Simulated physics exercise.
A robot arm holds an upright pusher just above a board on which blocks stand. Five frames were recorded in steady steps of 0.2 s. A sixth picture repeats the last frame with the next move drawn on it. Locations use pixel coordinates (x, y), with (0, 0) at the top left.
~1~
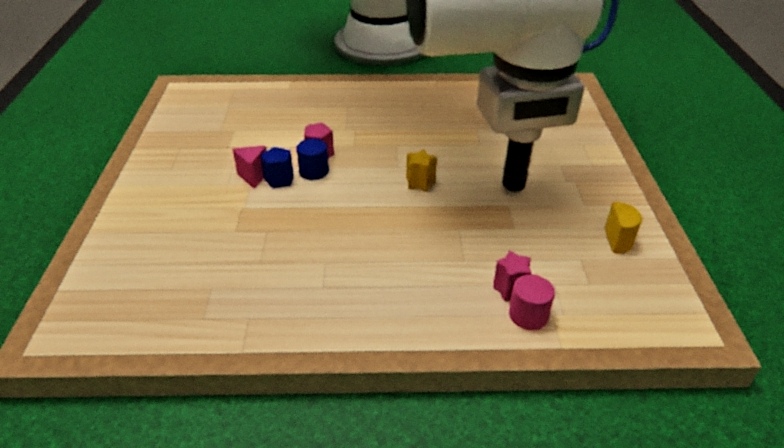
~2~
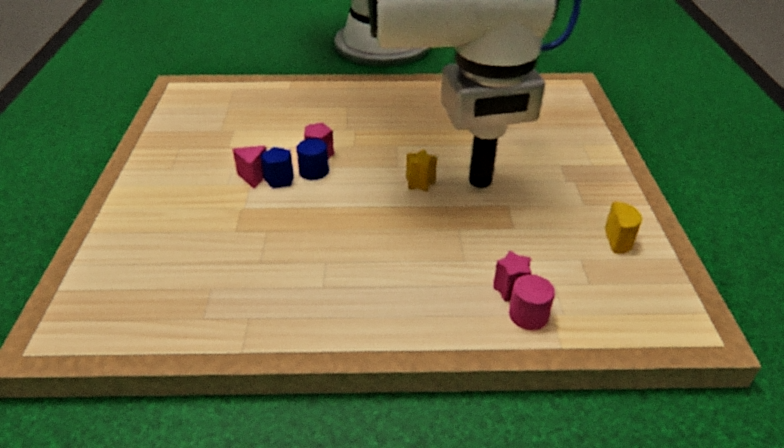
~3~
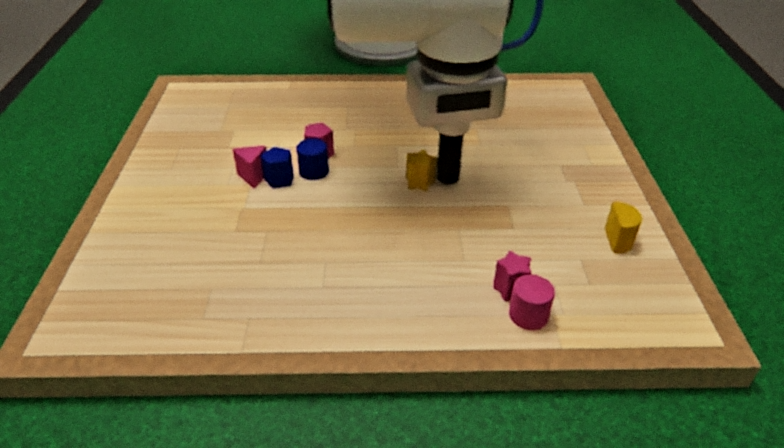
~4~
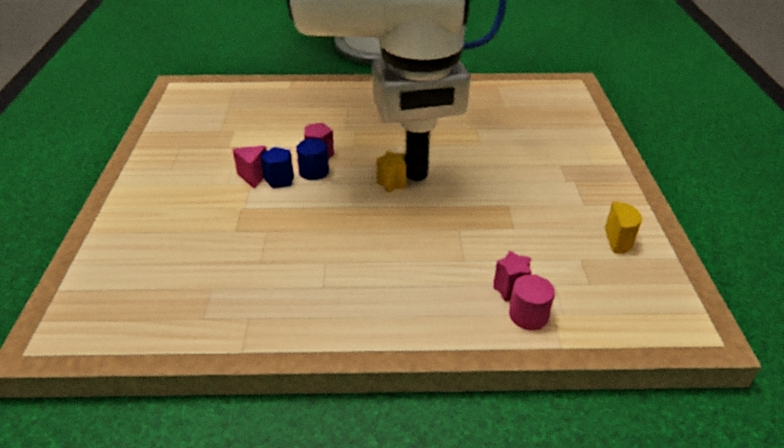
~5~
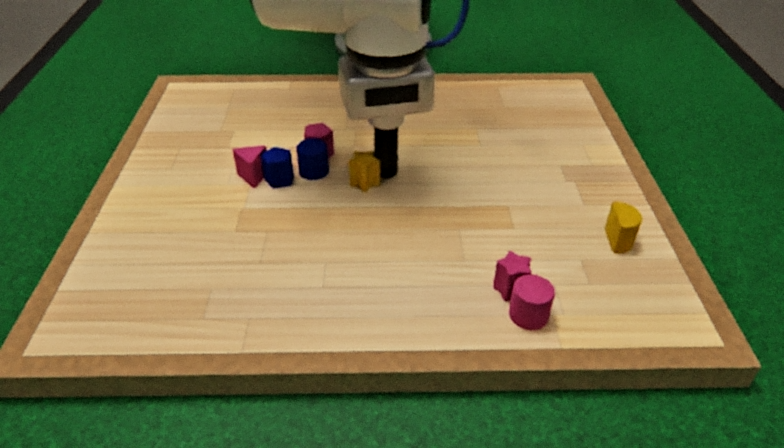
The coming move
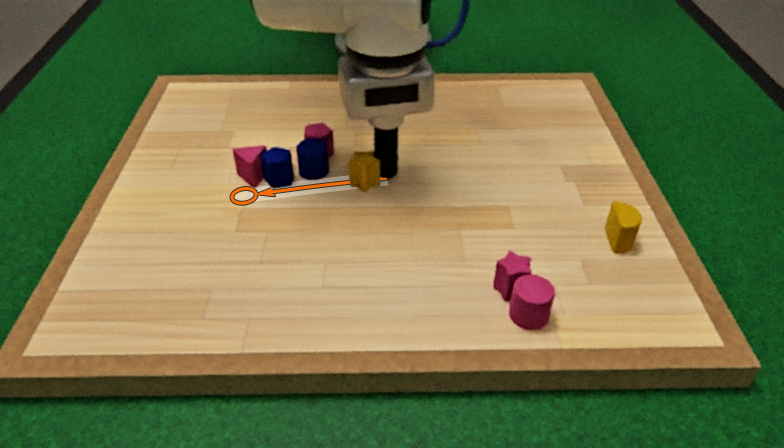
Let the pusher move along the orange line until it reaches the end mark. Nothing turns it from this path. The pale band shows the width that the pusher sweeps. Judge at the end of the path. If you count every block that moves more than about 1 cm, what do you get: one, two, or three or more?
My best guess is that three blocks or more move over 1 cm.
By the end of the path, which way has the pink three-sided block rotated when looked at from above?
If we look at it from overhead, the pink three-sided block pivots clockwise.
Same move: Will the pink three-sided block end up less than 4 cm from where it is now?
The answer is yes.
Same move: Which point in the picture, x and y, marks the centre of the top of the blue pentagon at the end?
The middle of its upper face will lie at (250, 154).
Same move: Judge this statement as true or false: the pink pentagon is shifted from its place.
That statement is not accurate.
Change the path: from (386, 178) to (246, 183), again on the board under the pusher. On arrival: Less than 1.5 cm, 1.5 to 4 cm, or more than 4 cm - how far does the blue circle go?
The middle band: 1.5 to 4 cm.
Drawn move, from (386, 178) directly to (244, 196).
The first path, step by step. One third of the way, pusher at (339, 177); yellow star-shaped block at (315, 163).
Two thirds of the way, pusher at (292, 183); pink three-sided block at (247, 150); blue pentagon at (269, 155), turned 40° clockwise; yellow star-shaped block at (269, 173), turned 25° anticlockwise.
At the end, pusher at (243, 190); pink three-sided block at (234, 145), turned 20° clockwise; blue pentagon at (250, 154), turned 70° clockwise; blue circle still; pink pentagon still; yellow star-shaped block at (235, 185), turned 70° anticlockwise.
